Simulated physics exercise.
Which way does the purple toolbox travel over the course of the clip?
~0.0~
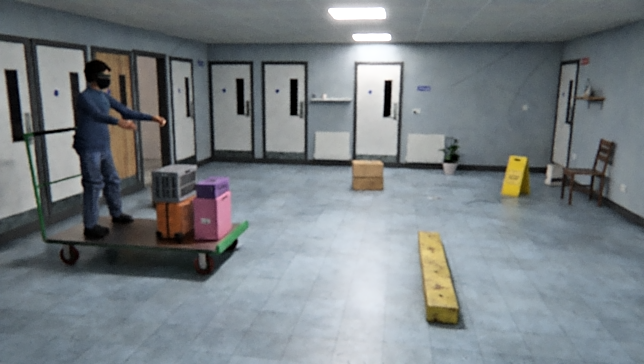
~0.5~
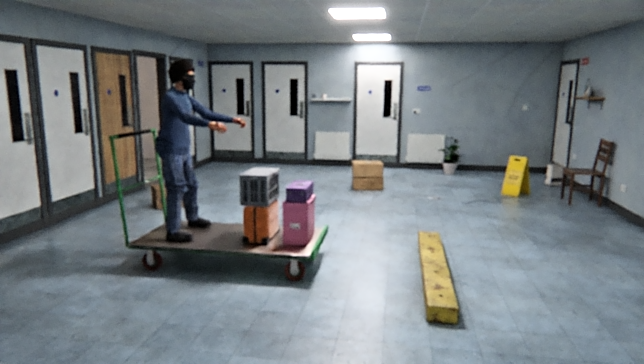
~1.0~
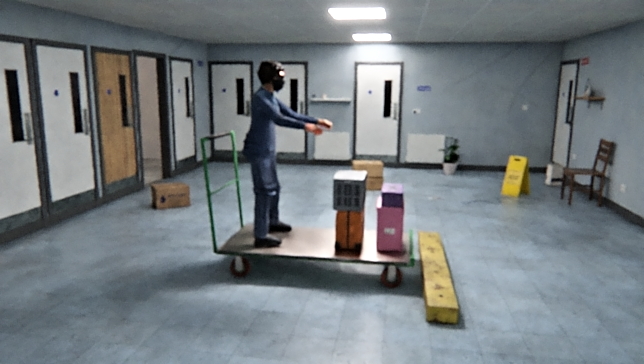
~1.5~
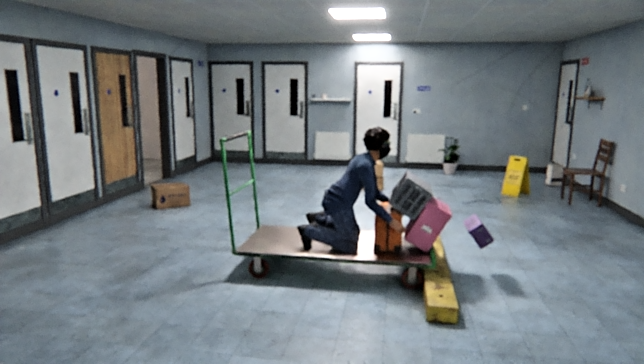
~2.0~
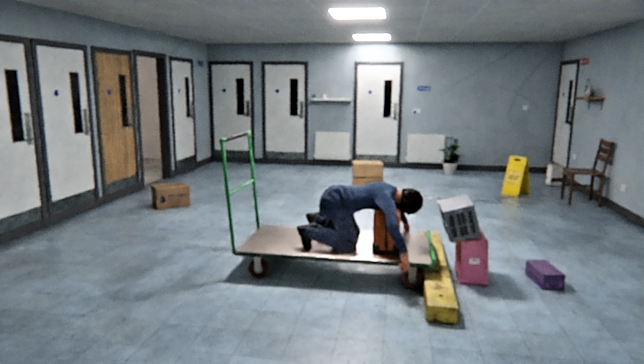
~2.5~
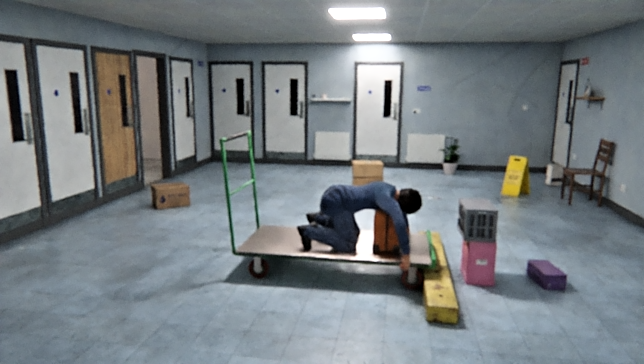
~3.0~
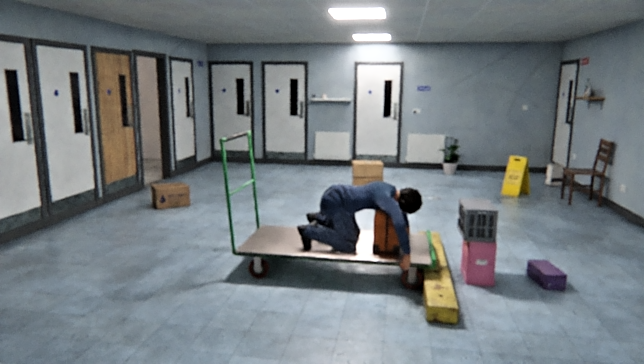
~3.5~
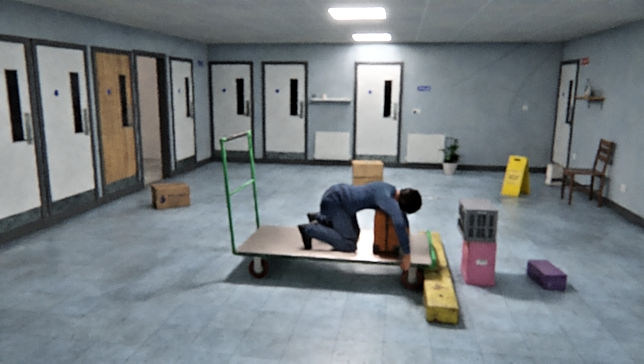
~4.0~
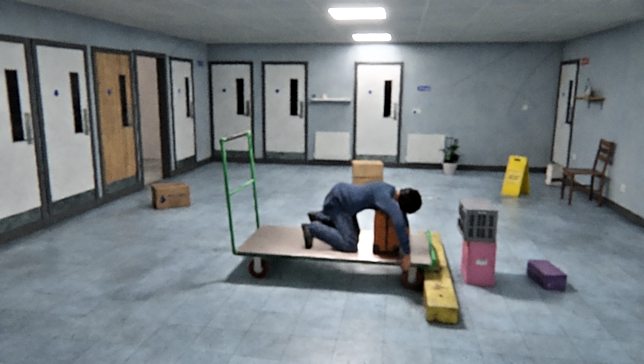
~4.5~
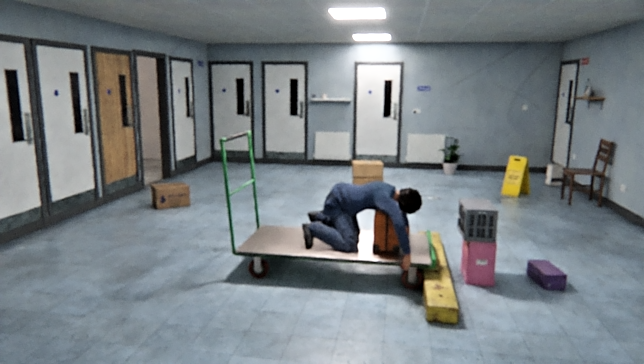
It moves to the right, riding on the cart at first and then tumbling off past the beam onto the floor.
